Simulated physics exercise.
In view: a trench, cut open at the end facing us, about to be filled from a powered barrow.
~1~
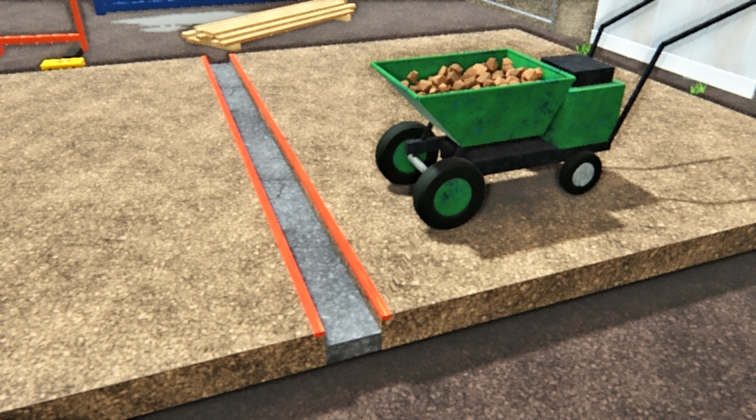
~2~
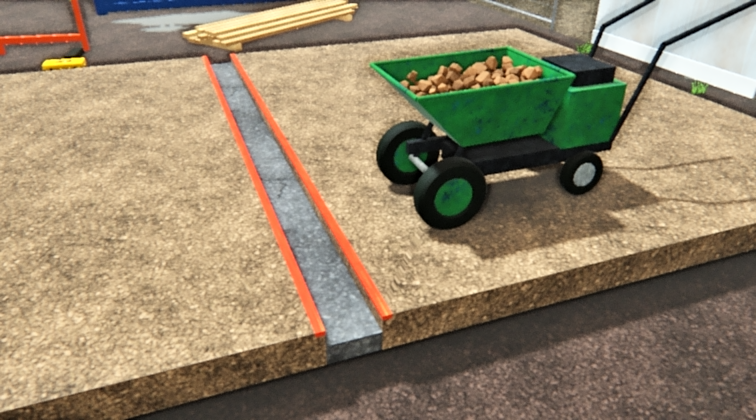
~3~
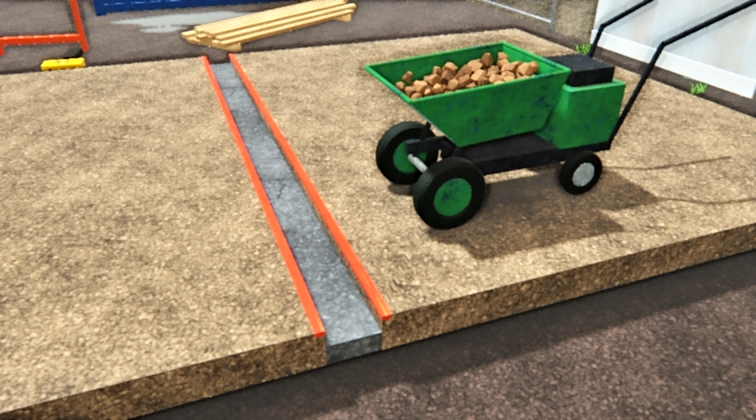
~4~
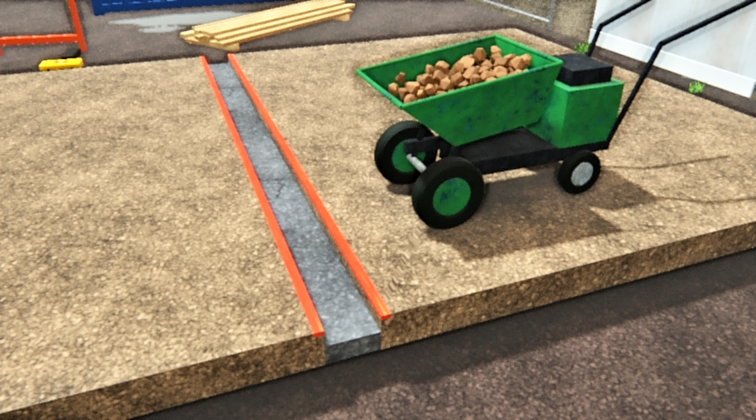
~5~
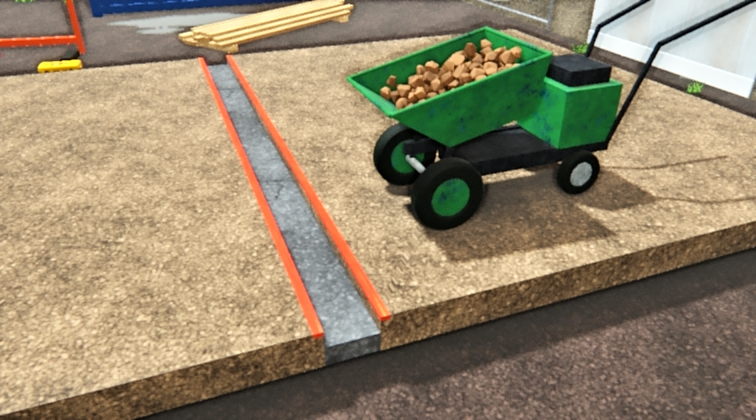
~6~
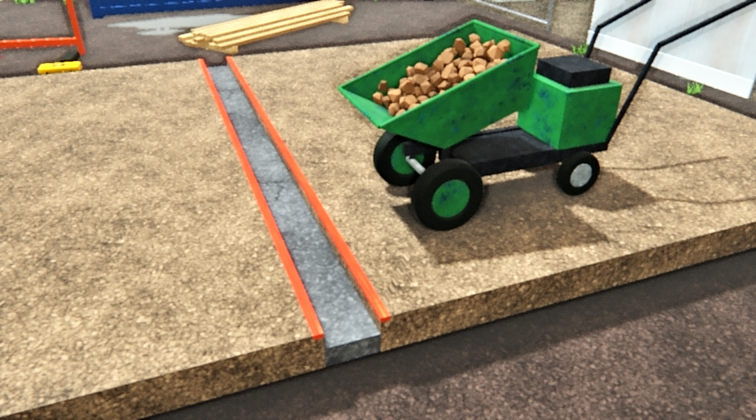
Green powered barrow standing beside a shallow orange-edged trench, its skip of brown clods tilting gradually forward to the left.
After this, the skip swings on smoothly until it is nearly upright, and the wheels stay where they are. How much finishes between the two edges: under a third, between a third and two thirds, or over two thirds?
In the trench: From one third to two thirds.
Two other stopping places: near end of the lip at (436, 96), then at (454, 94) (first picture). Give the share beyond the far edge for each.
In turn 10 and 10 in a hundred.
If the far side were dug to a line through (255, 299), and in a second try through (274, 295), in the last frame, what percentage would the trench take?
In turn 90 and 70 in a hundred.
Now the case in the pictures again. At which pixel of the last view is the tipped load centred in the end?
Roughly at (295, 225).
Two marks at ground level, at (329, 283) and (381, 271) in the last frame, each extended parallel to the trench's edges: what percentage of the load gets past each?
Near 50 % and 80 %.
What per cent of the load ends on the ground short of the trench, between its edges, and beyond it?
In per cent, short 0, between 55 and beyond 20.
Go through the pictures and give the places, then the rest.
The first frame shows lip of the skip near (418, 99), level; top of the load near (484, 81), clay clods; first edge of the trench near (362, 273); far edge near (300, 287), the trench under half as wide as the skip, and shallow for its width.
The second frame shows lip of the skip near (417, 100), level; top of the load near (484, 80).
The third frame shows lip of the skip near (411, 103), tipped barely; top of the load near (492, 76).
The fourth frame shows lip of the skip near (402, 108), tipped a little; top of the load near (488, 73).
The fifth frame shows lip of the skip near (391, 116), tipped a little; top of the load near (479, 69).
The sixth frame shows lip of the skip near (380, 127), tipped clearly; top of the load near (482, 67); first edge of the trench near (360, 275); far edge near (299, 289).
Shortly afterwards, skip tipped steeply; the whole lot in the skip.
Next, skip tipped right over; the bulk in the skip; near a quarter in or heaped over the trench; only a few beyond it; only a few falling.
Some moments later, skip tipped right over; near a quarter in the skip; near two thirds in or heaped over the trench; near a quarter beyond it.
In the end, skip tipped right over; near a quarter in the skip; only a few short of the trench; near half in or heaped over the trench; near a quarter beyond it.
